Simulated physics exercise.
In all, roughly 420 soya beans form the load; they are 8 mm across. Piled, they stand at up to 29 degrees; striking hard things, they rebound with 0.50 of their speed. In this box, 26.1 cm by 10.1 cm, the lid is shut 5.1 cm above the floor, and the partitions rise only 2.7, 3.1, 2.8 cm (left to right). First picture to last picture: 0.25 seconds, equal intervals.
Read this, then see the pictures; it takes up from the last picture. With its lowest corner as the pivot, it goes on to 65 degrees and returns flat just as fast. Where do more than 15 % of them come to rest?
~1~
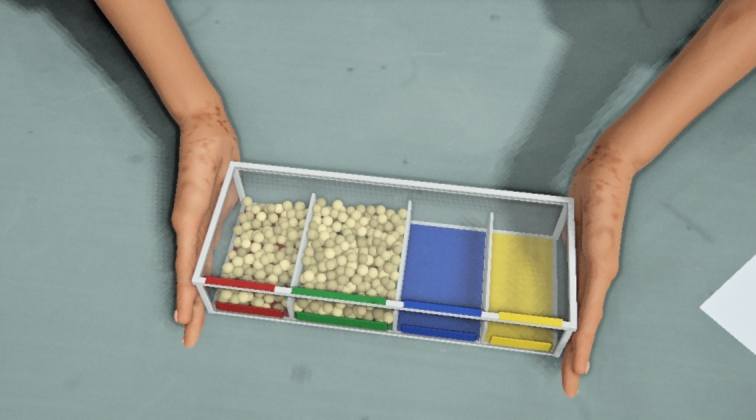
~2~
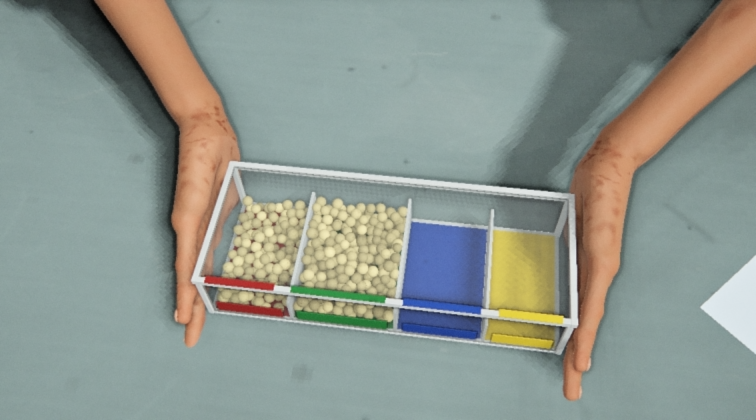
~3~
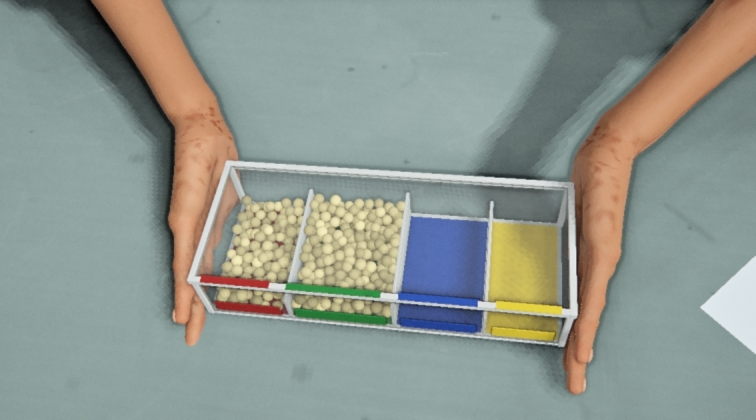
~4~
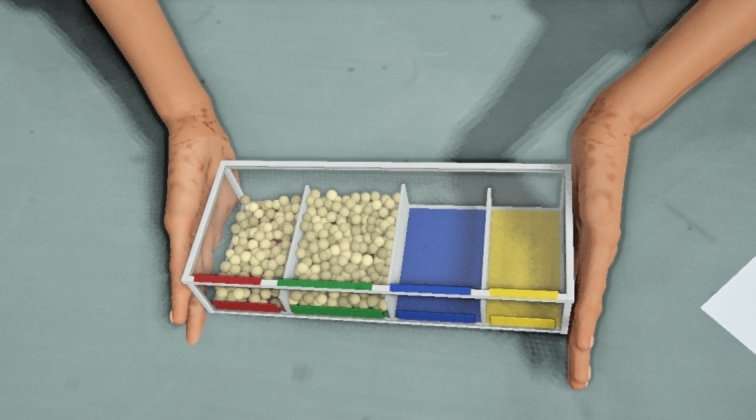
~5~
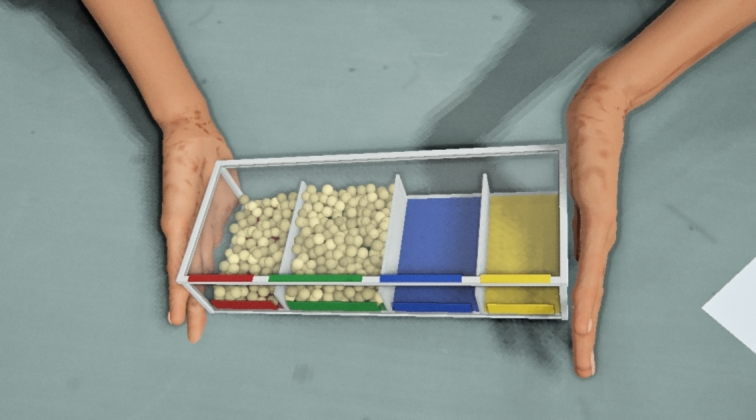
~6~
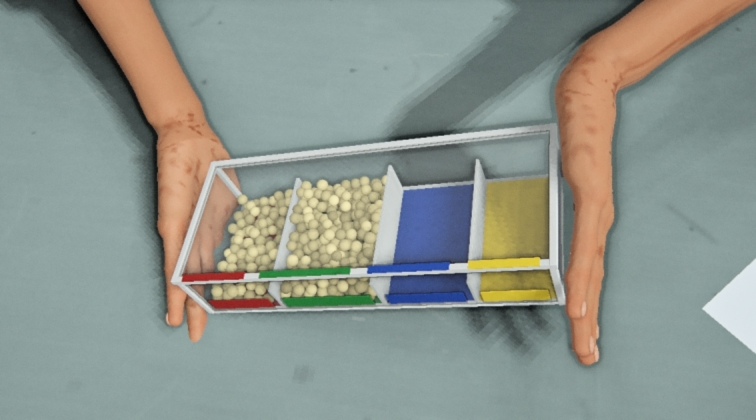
My prediction: Red: Qualifies. Blue: Does not qualify. Green: Qualifies. Yellow: Does not qualify.
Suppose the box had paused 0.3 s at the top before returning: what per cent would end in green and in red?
In that case green keeps 45% and red keeps 55%.
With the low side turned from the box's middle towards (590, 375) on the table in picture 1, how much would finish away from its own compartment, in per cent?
About 25 per cent.
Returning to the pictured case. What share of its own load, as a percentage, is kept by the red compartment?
My estimate is roughly 100 percent.
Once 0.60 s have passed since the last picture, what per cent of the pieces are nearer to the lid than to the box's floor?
Close to 20 in a hundred.
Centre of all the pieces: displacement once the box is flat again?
Around 2.5 centimetres, start to finish.
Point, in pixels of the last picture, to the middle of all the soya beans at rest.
Roughly pixel (288, 255).
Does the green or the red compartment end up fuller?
Answer: Red.
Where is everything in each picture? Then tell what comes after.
Box tilt 0 degrees, front corners at (199, 279) and (570, 324); red 30 %, green 70 %, in the first frame.
Box tilt 1 degrees, front corners at (199, 278) and (571, 320), in the second frame.
Box tilt 4 degrees, front corners at (195, 278) and (570, 311), lowest corner left front, in the third frame.
Box tilt 9 degrees, front corners at (189, 278) and (567, 296), lowest corner left front, in the fourth frame.
Box tilt 14 degrees, front corners at (184, 278) and (561, 279), lowest corner left front, in the fifth frame.
Box tilt 19 degrees, front corners at (179, 278) and (550, 261), lowest corner left front; red 30 %, green 70 %, in the sixth frame.
Then, 0.60 s after the last picture, tilt 63 degrees; red 45 %, green 55 %.
Then, 0.99 s after the last picture, tilt 27 degrees; red 55 %, green 45 %.
Then, 1.47 s after the last picture, tilt 0 degrees; red 55 %, green 45 %.
In the end, red 55 %, blue 0 %, green 45 %, yellow 0 %.
